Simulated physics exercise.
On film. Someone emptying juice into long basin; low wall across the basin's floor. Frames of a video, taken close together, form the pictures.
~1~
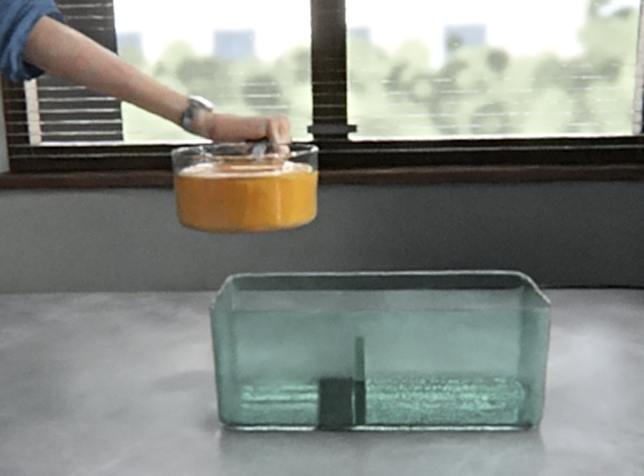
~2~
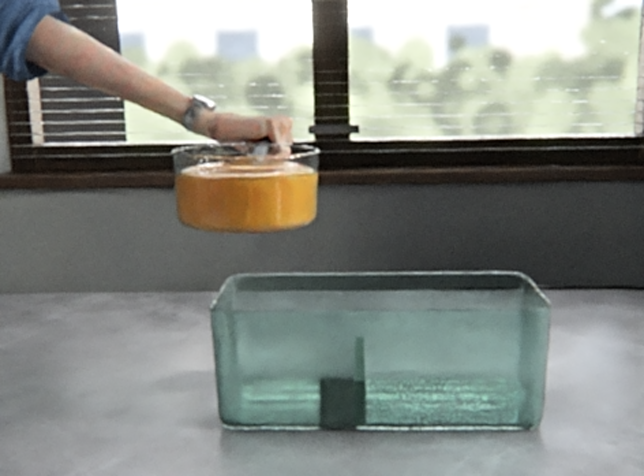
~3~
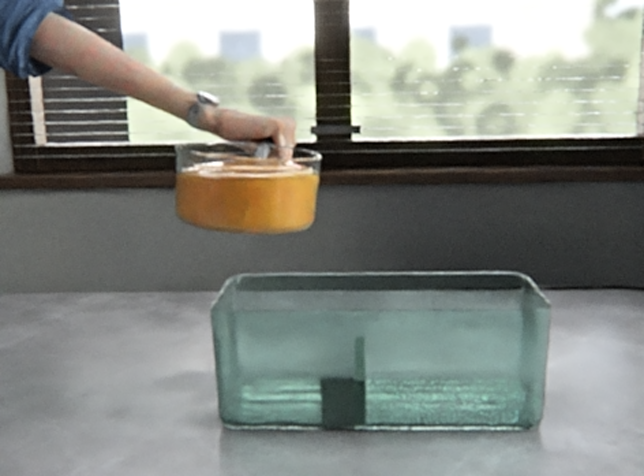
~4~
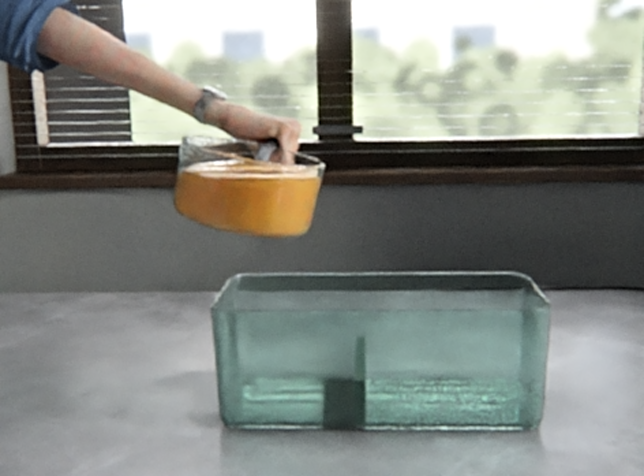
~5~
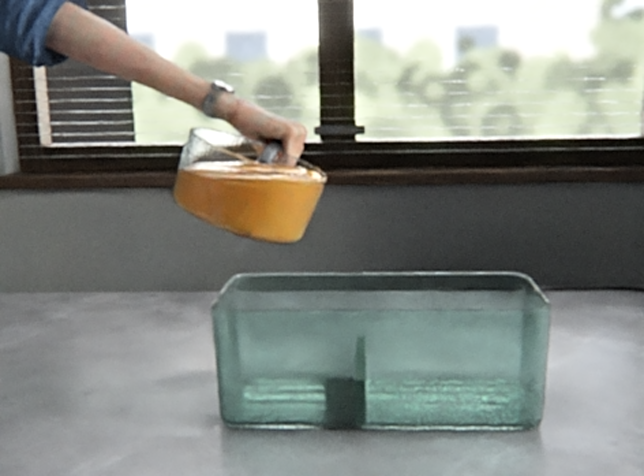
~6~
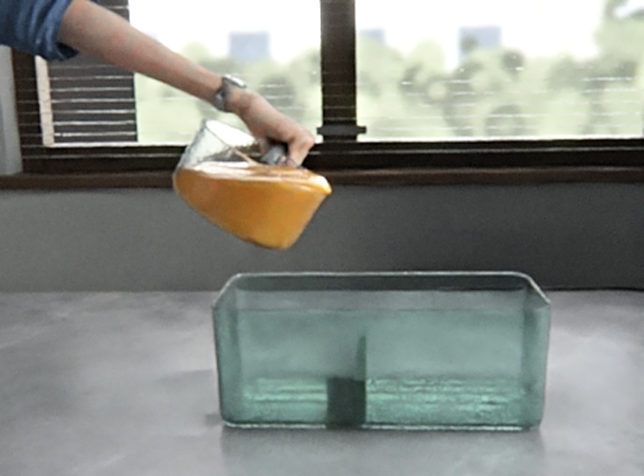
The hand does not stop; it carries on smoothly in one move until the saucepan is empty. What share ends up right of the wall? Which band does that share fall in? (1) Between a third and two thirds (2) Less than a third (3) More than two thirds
Between a third and two thirds (1).
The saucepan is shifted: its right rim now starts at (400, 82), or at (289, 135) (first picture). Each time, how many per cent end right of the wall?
Close to 90 % for the first start and close to 25 % for the second.
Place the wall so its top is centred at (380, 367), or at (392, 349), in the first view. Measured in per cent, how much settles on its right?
30 % and 10 %, roughly.
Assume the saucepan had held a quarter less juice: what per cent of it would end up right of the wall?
Estimated share: Around 40 %.
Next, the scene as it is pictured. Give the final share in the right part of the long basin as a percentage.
It comes to about 55 per cent.
A moment on, the saucepan is tipped on its side and 30 per cent is still to pour, 7 is left of the wall and 27 right of it.
Next, the saucepan is tipped right over and 8 per cent is still to pour, 34 is left of the wall and 54 right of it.
Then the saucepan is tipped right over and 1 per cent is still to pour, 44 is left of the wall and 52 right of it.
Later the saucepan is tipped right over and 0 per cent is still to pour, 46 is left of the wall and 53 right of it.
Finally, 47 per cent lies left of the wall, 53 right of it and 1 outside.
